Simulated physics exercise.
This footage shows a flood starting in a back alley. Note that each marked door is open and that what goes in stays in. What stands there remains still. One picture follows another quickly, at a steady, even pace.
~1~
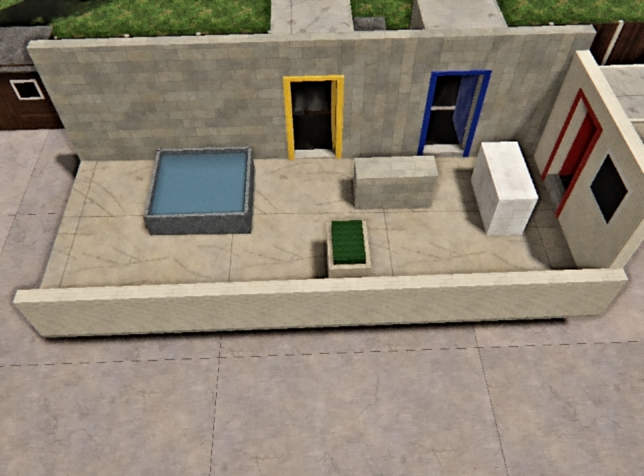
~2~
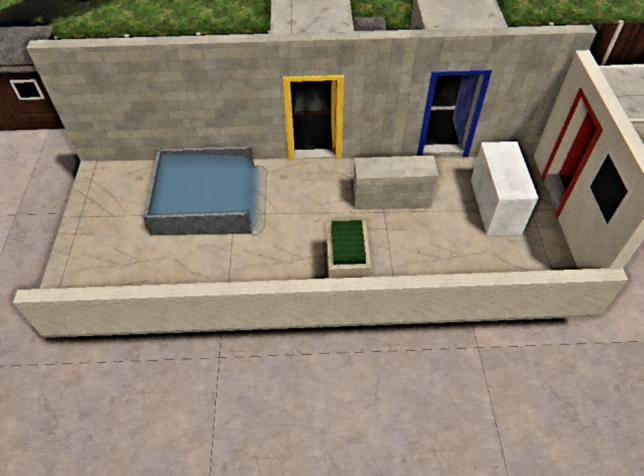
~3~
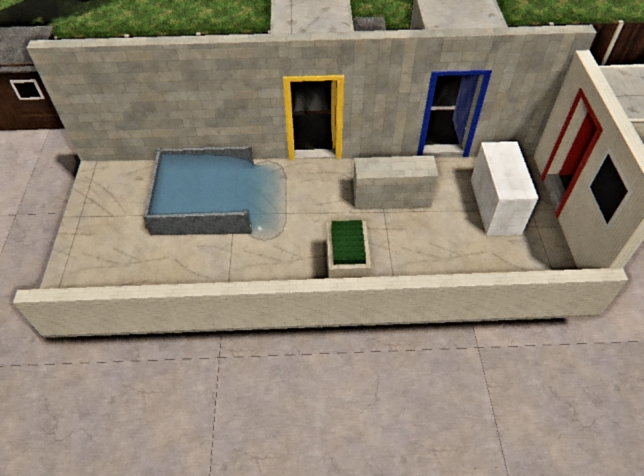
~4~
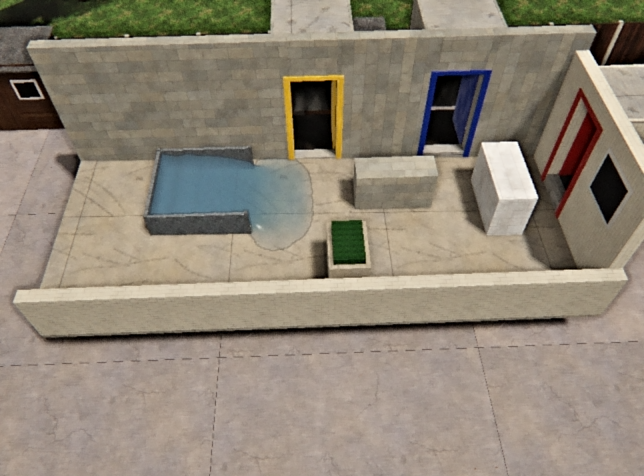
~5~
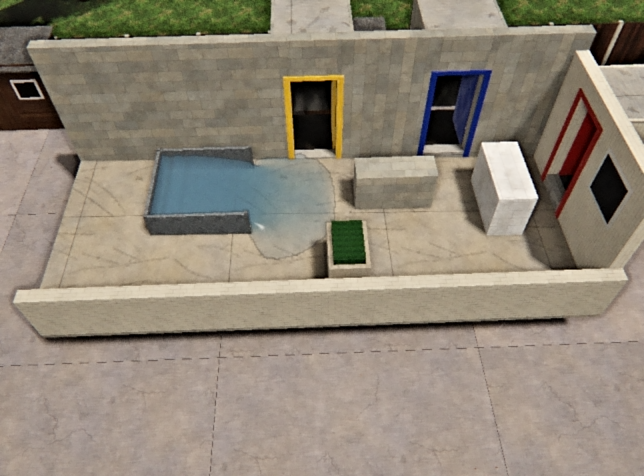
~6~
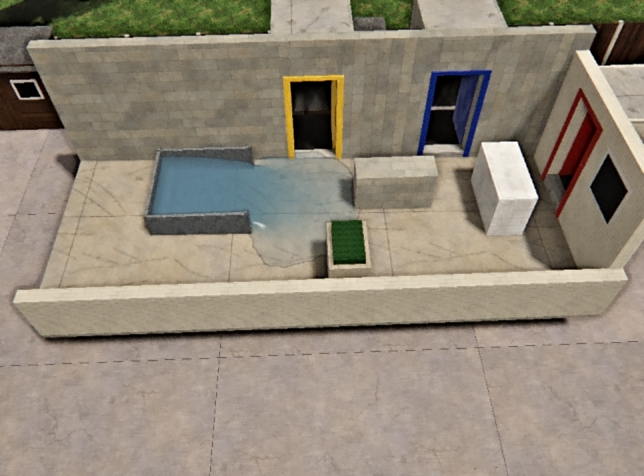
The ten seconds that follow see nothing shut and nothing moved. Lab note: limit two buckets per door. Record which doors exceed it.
Record: Blue door under limit; yellow door over limit; red door under limit.
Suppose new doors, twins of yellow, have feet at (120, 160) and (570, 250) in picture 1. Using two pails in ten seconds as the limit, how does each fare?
Well, the first one doesn't reach it and the other one overshoots.
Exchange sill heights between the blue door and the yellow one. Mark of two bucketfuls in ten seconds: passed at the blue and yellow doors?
After the swap the blue door breaks the limit and the yellow door stays in check.
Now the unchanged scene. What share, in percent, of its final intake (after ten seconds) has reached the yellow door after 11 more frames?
My estimate is close to 45 per cent.
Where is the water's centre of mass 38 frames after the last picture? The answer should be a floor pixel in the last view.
I'd point to (456, 224).
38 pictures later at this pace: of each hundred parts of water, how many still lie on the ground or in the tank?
Roughly 96 per cent.
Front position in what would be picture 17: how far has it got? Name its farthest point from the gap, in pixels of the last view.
I'd point to (524, 157).
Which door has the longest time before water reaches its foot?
Answer: The red-painted one.
A moment on, water covers 30 % of the floor; the blue door not reached, the yellow door under two buckets in, the red door not reached.
Next, water covers 45 % of the floor; the blue door wet at the sill, nothing in, the yellow door over two buckets in, the red door not reached.
Then, water covers 65 % of the floor; the blue door wet at the sill, nothing in, the yellow door over two buckets in, the red door wet at the sill, nothing in.
Later, water covers 60 % of the floor; the blue door wet at the sill, nothing in, the yellow door over two buckets in, the red door wet at the sill, nothing in.
In the end, water covers 50 % of the floor; the blue door wet at the sill, nothing in, the yellow door over two buckets in, the red door wet at the sill, nothing in.
